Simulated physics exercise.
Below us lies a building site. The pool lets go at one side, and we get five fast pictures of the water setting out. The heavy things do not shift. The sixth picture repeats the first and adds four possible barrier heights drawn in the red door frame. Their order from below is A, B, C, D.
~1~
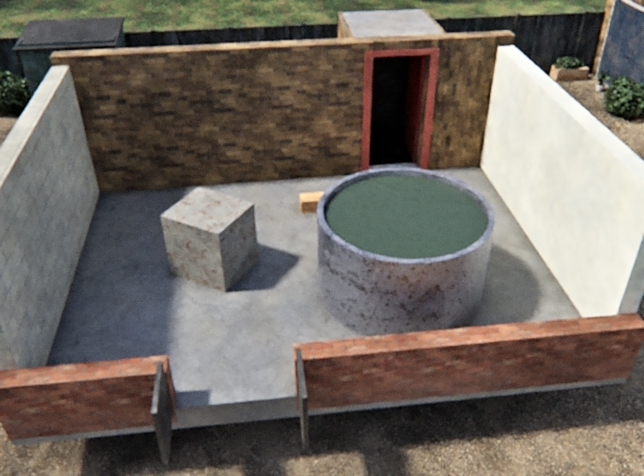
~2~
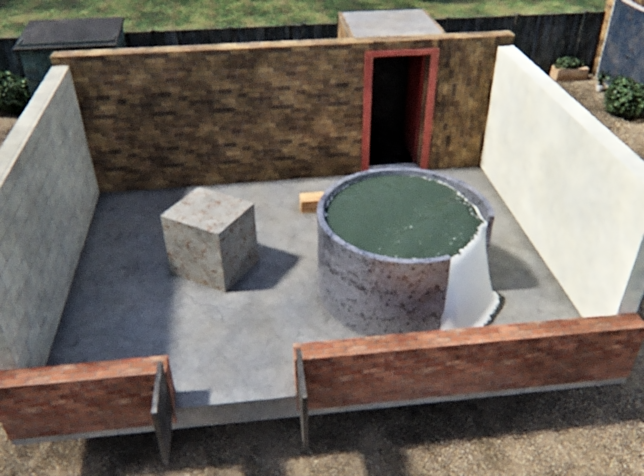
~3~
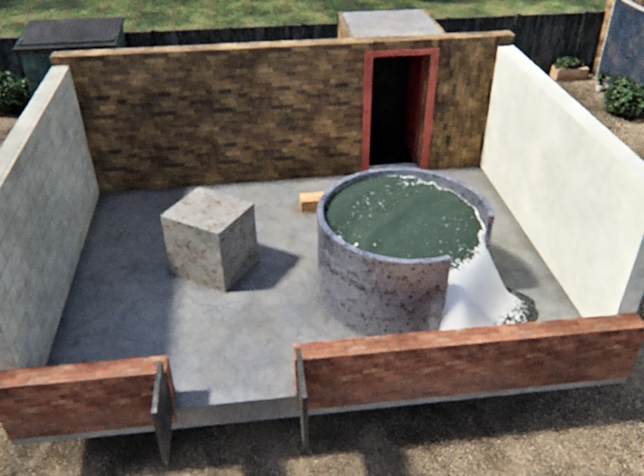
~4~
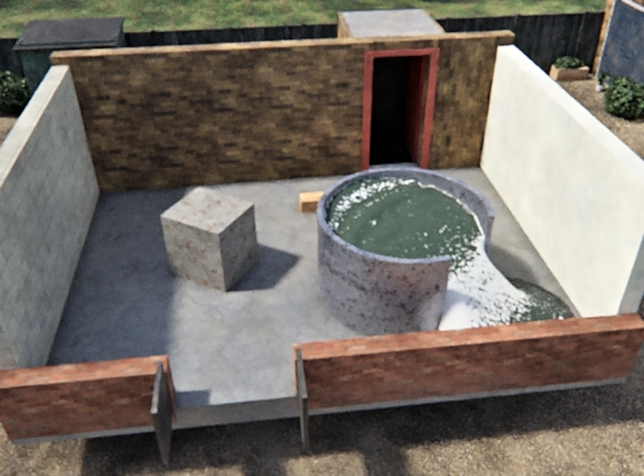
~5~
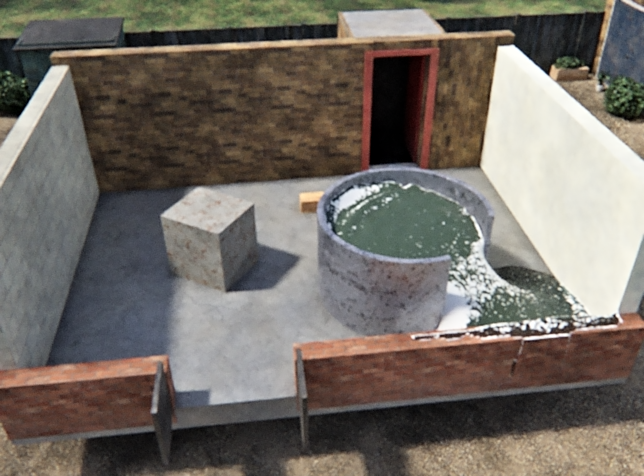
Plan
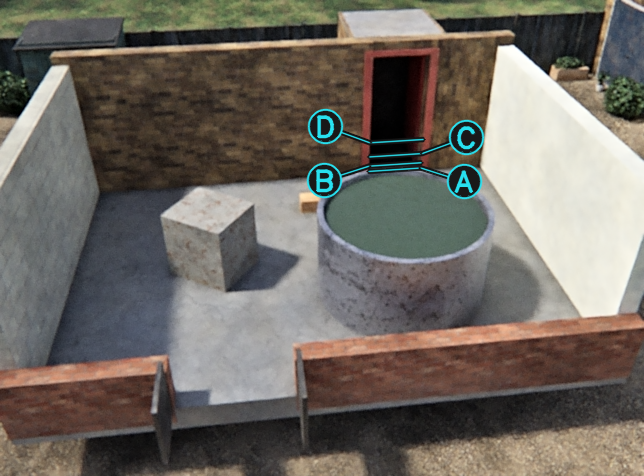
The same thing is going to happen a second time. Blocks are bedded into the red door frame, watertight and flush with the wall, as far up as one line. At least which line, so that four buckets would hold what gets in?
C.
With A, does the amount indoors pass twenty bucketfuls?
Yes, it does.
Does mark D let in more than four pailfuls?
No, not at all.
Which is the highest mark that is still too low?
B it is.
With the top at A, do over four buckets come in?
Yes.
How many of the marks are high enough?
Two of the four.
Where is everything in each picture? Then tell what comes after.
The first frame shows water in the pool at rest, its middle at (405, 215); foot of the red doorway at (394, 172); open gate at (231, 346).
The second frame shows front seen at (486, 281), 1 % of the ground wet.
The third frame shows front seen at (521, 298), 4 % of the ground wet.
The fourth frame shows front seen at (534, 288), 7 % of the ground wet.
The fifth frame shows front seen at (558, 286), 11 % of the ground wet.
On the marked copy, A at (394, 169); B at (395, 164); C at (395, 155); D at (396, 141); from the bottom up A, B, C, D.
With A, dozens of bucketfuls pour in.
With B, some 20 bucketfuls get in.
With C, a bucket or two gets in.
With D, nothing gets over.
